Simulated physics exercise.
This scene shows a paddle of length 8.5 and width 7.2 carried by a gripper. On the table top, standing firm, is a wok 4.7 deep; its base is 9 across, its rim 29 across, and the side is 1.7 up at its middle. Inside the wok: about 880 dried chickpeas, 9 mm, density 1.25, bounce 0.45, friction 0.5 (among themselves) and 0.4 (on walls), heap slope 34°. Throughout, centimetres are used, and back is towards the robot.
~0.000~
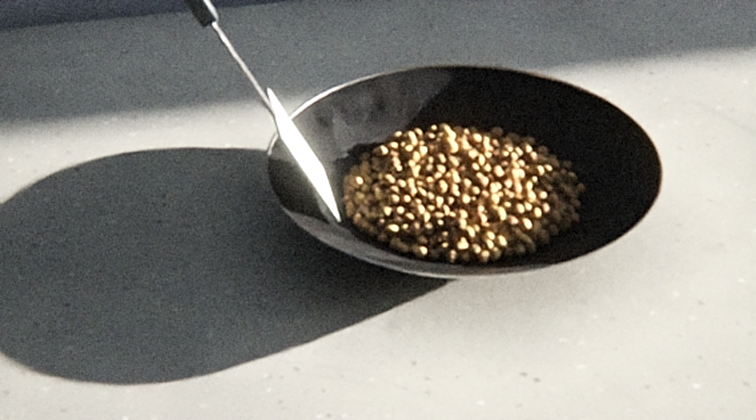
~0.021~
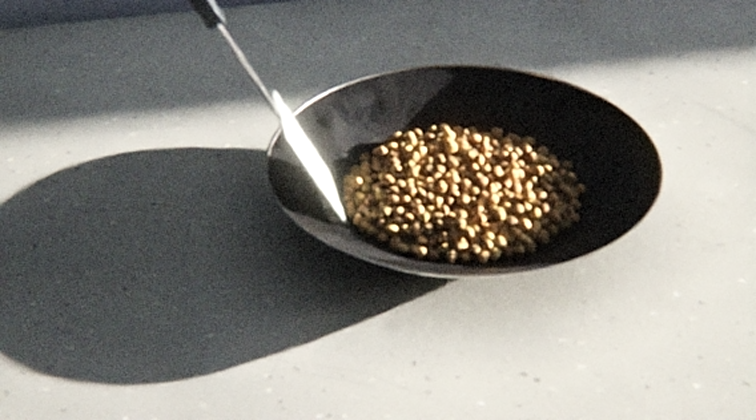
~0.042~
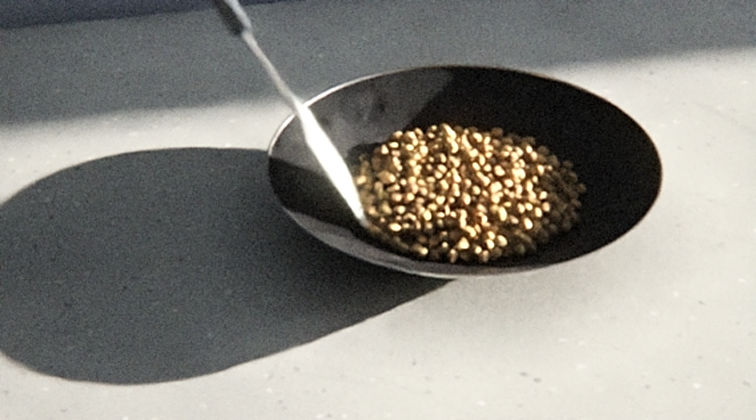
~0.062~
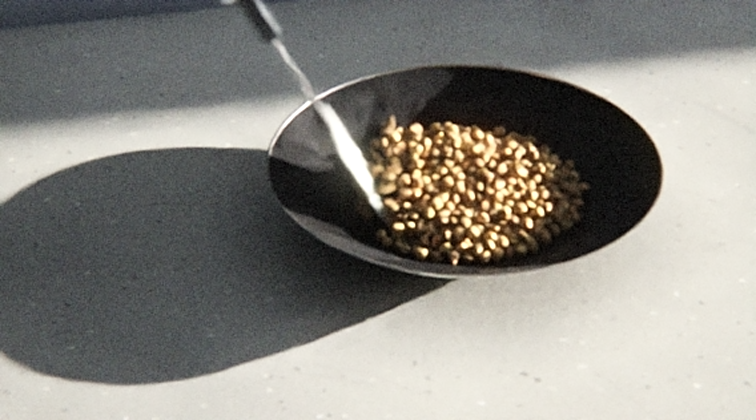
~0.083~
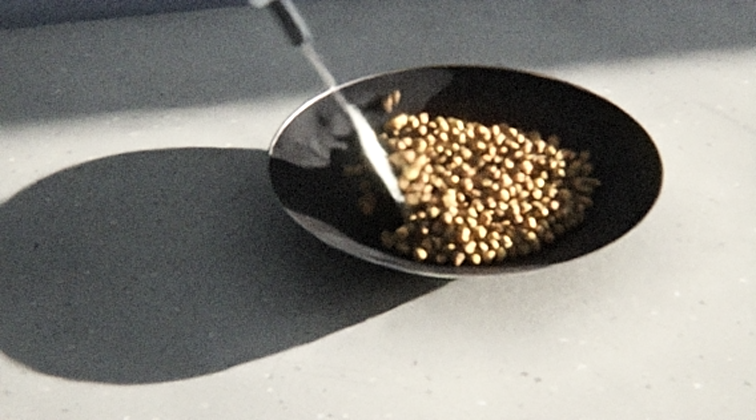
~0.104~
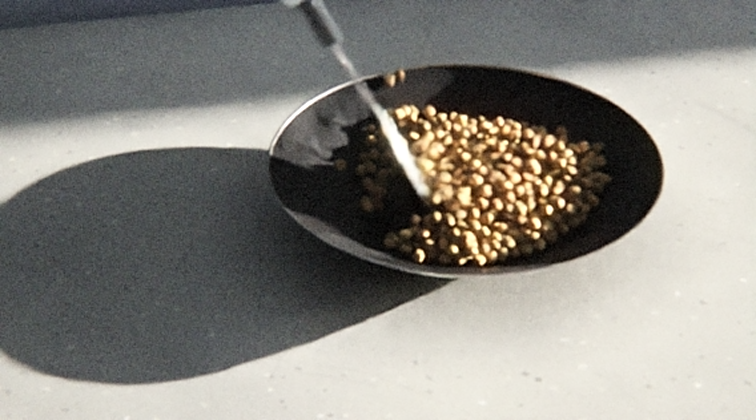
On a pale speckled tabletop, a thin metal paddle dipped into a dark wok of dried chickpeas and swept to the right through the heap, pushing some along while others scattered behind it.
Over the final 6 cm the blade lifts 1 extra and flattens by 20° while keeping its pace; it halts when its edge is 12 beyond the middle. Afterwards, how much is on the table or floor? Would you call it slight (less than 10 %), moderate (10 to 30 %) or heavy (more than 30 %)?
I would call it heavy, more than 30 %.
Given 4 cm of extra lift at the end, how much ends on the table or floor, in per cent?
Some 35 in a hundred.
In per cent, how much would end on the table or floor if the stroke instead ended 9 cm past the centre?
I'd expect close to 30 per cent then.
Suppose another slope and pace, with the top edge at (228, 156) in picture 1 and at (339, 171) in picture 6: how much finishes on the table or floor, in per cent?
Some 40 per cent.
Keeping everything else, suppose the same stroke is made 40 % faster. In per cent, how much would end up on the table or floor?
Around 45 per cent would finish on the table or floor.
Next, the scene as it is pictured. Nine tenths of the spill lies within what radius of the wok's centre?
It comes to about 50 cm.
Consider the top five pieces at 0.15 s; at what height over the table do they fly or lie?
About 8 cm.
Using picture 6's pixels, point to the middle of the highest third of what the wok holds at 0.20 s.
Centre: Roughly (592, 137) in the last picture.
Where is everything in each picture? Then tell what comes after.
The first picture shows paddle top edge at (273, 112), sloping 63°; upper third of the load around (461, 182), from x 345 to 580, top at y 130; 877 in the wok.
The second picture shows paddle top edge at (279, 114), sloping 63°; upper third of the load around (461, 182), from x 345 to 580, top at y 130.
The third picture shows paddle top edge at (303, 120), sloping 63°; upper third of the load around (461, 182), from x 355 to 580, top at y 130.
The fourth picture shows paddle top edge at (331, 126), sloping 63°; upper third of the load around (459, 177), from x 355 to 585, top at y 125.
The fifth picture shows paddle top edge at (359, 129), sloping 63°; upper third of the load around (466, 170), from x 350 to 595, top at y 100.
The sixth picture shows paddle top edge at (386, 128), sloping 63°; upper third of the load around (477, 164), from x 340 to 605, top at y 75; 877 in the wok.
By 0.15 s, sloping 63°, highest piece 11 above the table; 874 in the wok, 3 on the blade or in flight.
By 0.20 s, sloping 57°, highest piece 15 above the table; 871 in the wok, 6 on the blade or in flight.
By 0.43 s, sloping 43°, highest piece 5 above the table; 528 in the wok, 347 on the table or floor, 2 on the blade or in flight.
By 1.48 s, sloping 43°, highest piece 5 above the table; 528 in the wok, 349 on the table or floor.
Final count, 528 in the wok, 349 on the table or floor. That is 40 % on the table or floor.
